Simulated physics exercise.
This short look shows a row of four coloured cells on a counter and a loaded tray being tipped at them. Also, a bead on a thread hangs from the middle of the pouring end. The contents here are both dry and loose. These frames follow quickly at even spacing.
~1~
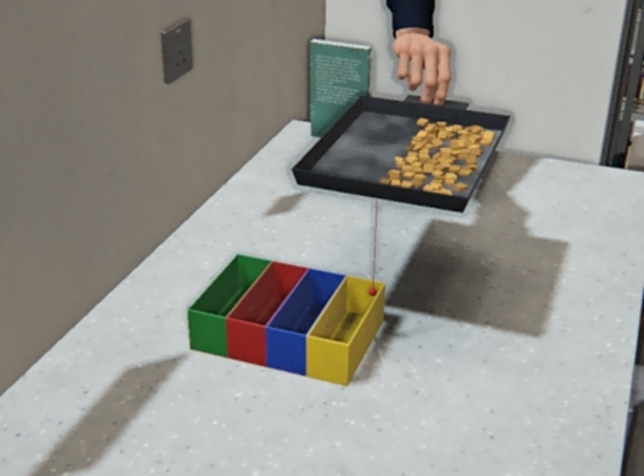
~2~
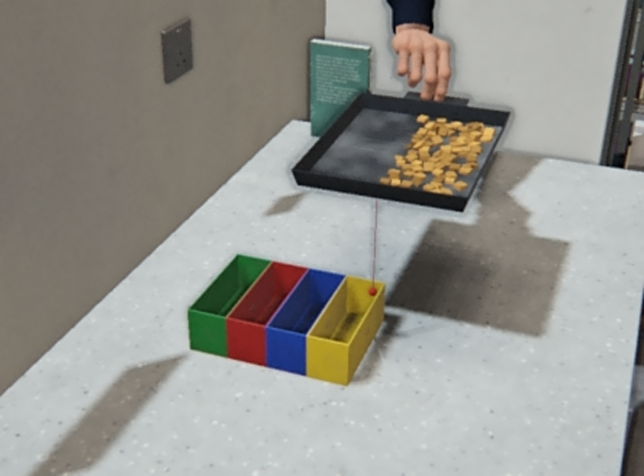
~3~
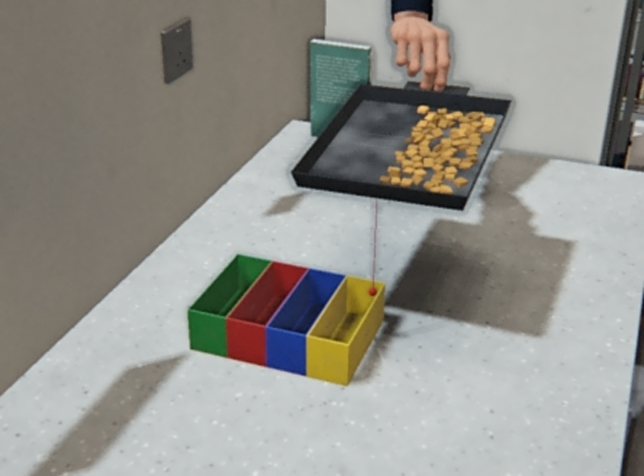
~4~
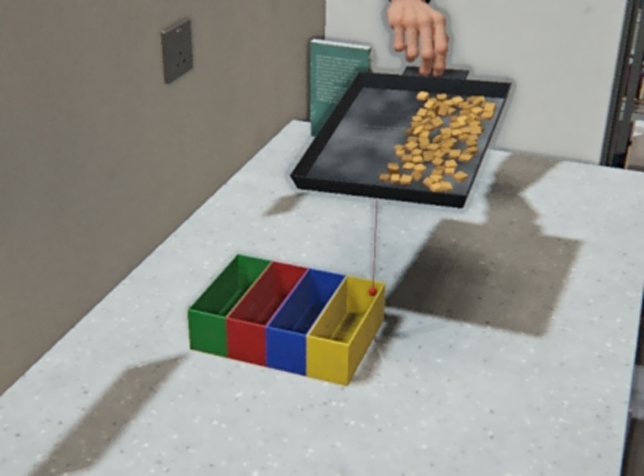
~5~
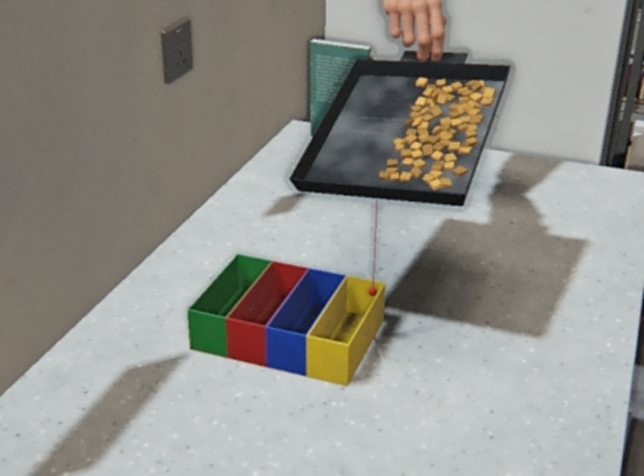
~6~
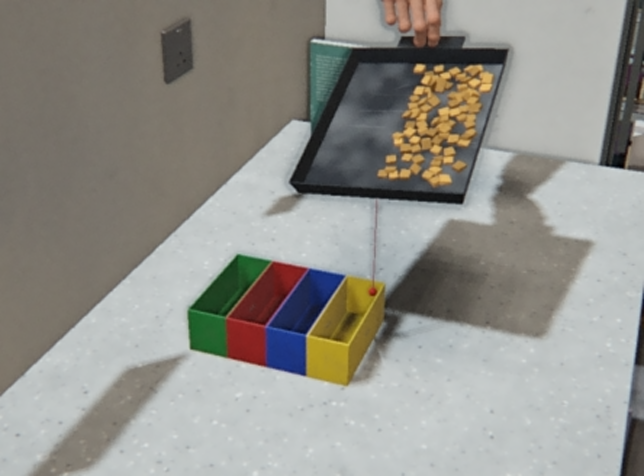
Black tray of golden cereal squares tilting gradually as a hand raises its far end, above green, red, blue and yellow cells.
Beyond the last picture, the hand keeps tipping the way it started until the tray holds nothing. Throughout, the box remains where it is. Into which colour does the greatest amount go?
The greatest amount goes into blue.
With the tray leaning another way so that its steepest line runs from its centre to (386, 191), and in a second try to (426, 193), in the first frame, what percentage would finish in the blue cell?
First case about 10 percent; second case about 0 percent.
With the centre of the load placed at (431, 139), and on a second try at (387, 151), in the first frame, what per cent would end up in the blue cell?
It would be 50 in a hundred, and then 50 in a hundred.
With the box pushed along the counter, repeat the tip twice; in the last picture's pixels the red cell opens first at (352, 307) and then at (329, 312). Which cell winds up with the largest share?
First try: The cell in green; second try: The cell in green.
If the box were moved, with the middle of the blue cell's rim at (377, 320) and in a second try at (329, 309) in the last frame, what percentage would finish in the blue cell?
10 %, 40 %.
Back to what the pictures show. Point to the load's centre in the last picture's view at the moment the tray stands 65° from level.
At about (357, 182).
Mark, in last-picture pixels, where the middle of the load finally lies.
Centre at rest: Close to (309, 340).
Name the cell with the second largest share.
After the leader, it is the yellow one.
Shortly afterwards, tray tipped steeply; all but a few on the tray; only a few falling or outside the box.
Next, tray tipped past a quarter turn; near half on the tray; near a quarter in the blue cell; a little in the yellow cell; a little in the red cell; near a quarter falling or outside the box.
Some moments later, tray tipped past a quarter turn; near half in the blue cell; near a quarter in the yellow cell; a little in the red cell; a little falling or outside the box.
In the end, tray tipped past a quarter turn; near half in the blue cell; near a quarter in the yellow cell; a little in the red cell; none at all in the green cell; a little outside the box.
